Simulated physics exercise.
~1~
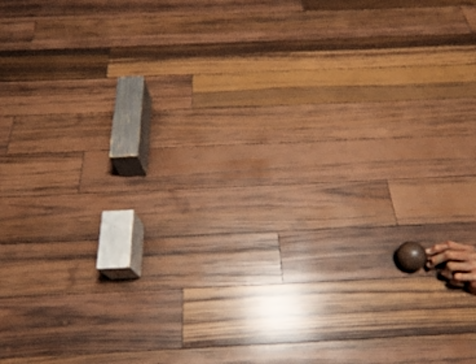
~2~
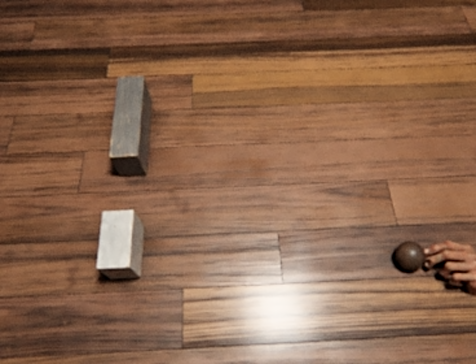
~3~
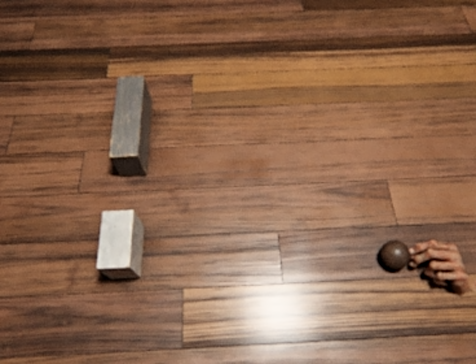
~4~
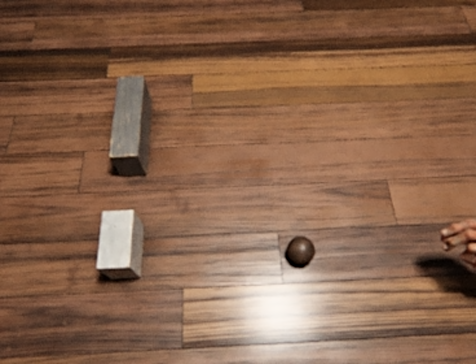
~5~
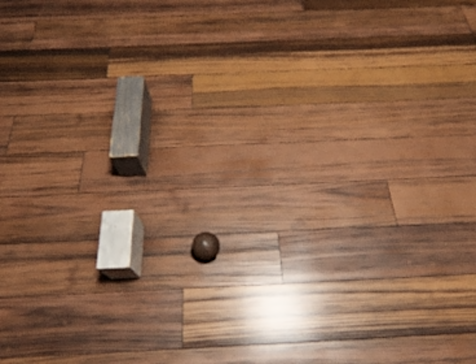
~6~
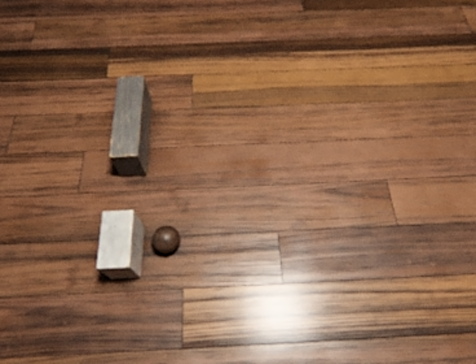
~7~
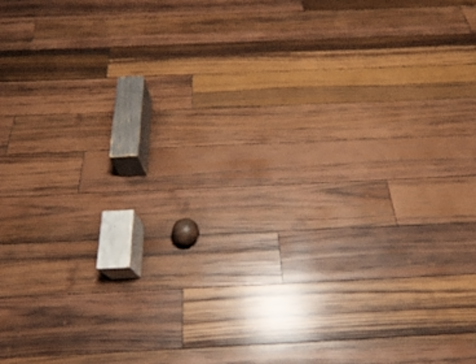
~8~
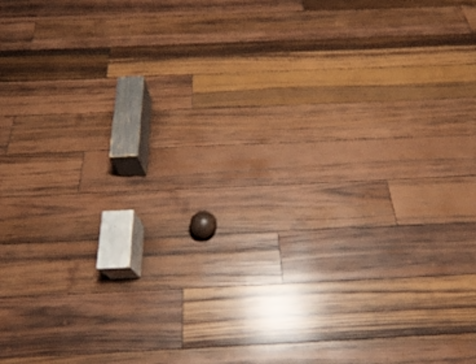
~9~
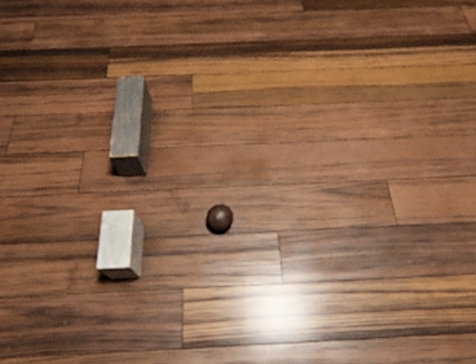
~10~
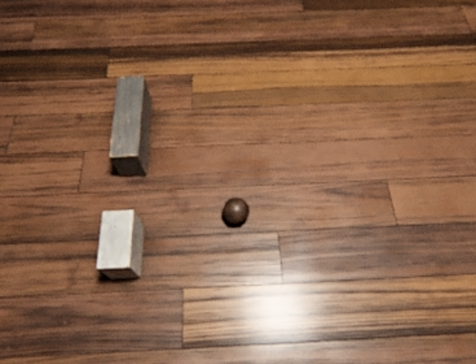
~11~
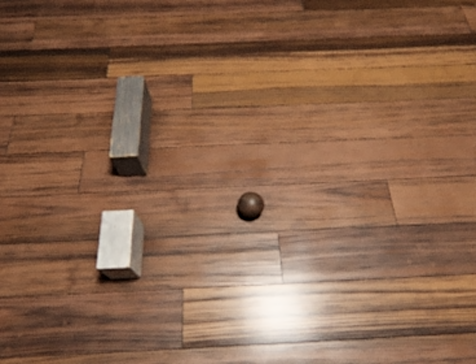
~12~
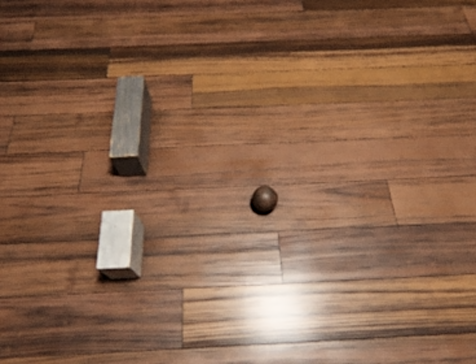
A brown ball pushed left by a hand hits the white block and rolls back right.
